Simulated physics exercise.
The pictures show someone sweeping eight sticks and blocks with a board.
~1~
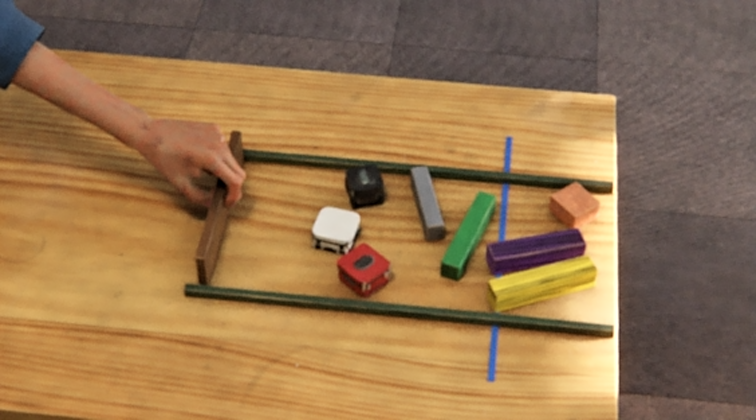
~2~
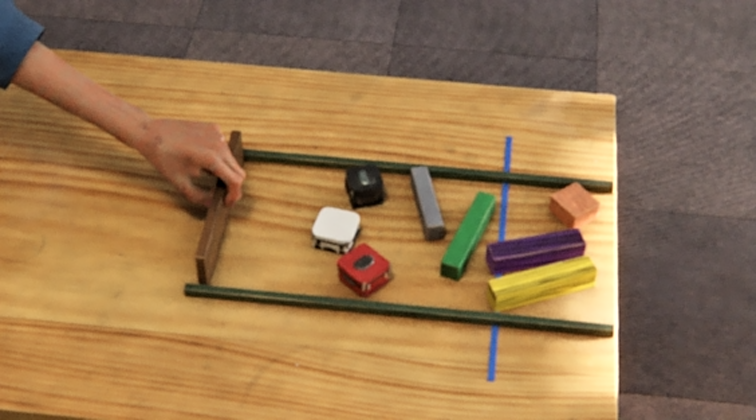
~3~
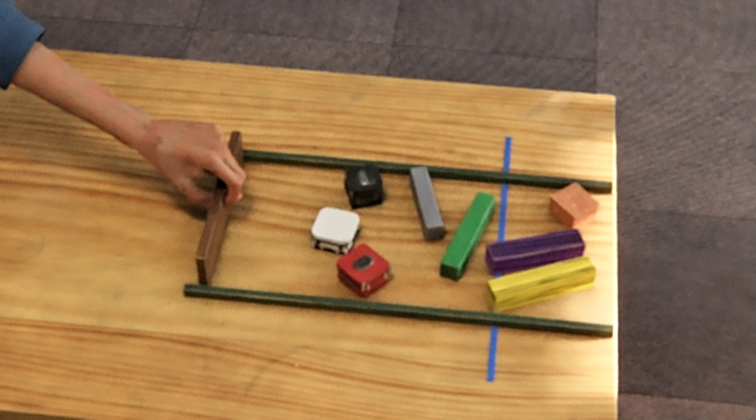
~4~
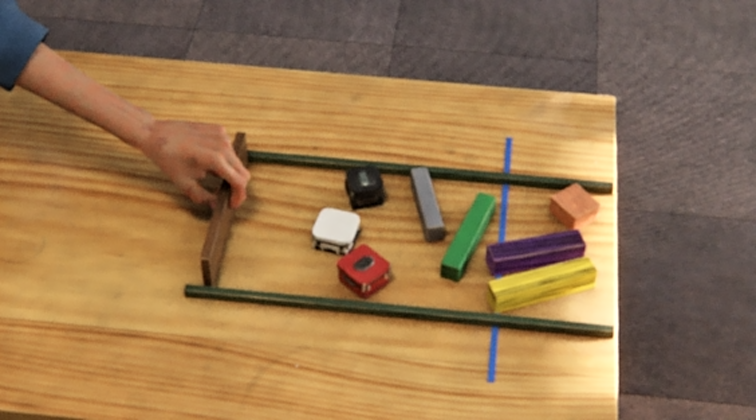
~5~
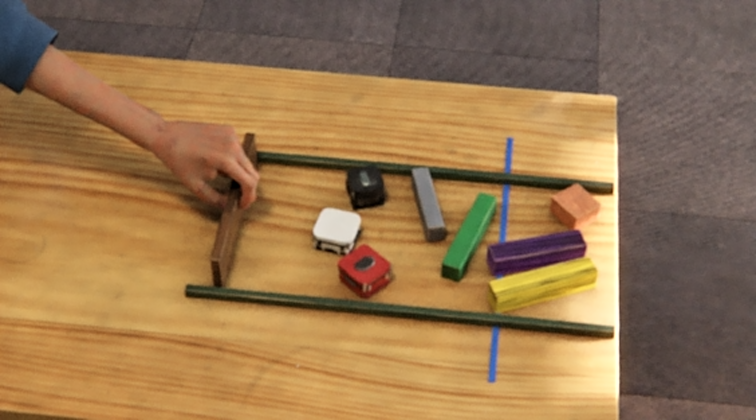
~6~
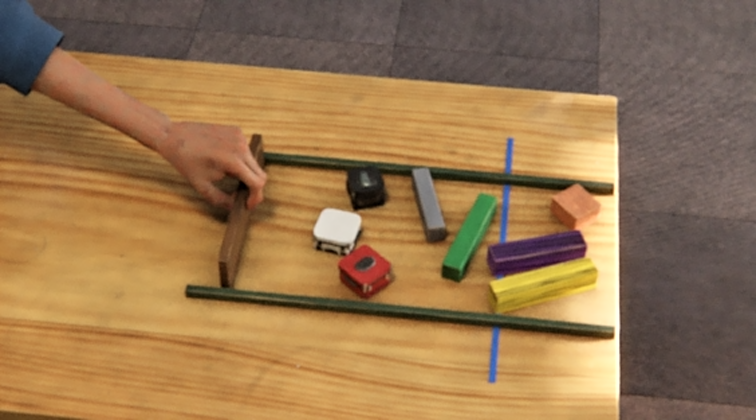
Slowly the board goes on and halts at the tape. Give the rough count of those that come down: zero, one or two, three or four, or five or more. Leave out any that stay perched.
The number that fall off is zero.
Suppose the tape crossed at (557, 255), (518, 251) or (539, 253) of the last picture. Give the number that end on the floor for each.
Try by try, 4, 0 and 2.
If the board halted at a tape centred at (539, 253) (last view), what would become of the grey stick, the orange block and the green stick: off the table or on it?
The grey stick does not fall, the orange block is kept, the green stick does not fall.
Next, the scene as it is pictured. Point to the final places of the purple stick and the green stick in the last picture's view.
First (596, 260), then (571, 248).
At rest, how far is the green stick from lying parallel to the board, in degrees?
Some 35 degrees.
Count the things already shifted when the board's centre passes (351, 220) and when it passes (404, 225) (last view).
The counts are 3 and 5.
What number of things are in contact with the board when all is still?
In contact: 3.
Soon after, none off yet; orange block at rest near (576, 208); yellow stick at rest near (543, 285); purple stick at rest near (537, 253).
After that, none off yet; orange block moving near (580, 206); yellow stick displaced a little near (556, 289); purple stick displaced a little near (566, 261).
In the end, the number that fall off is zero.
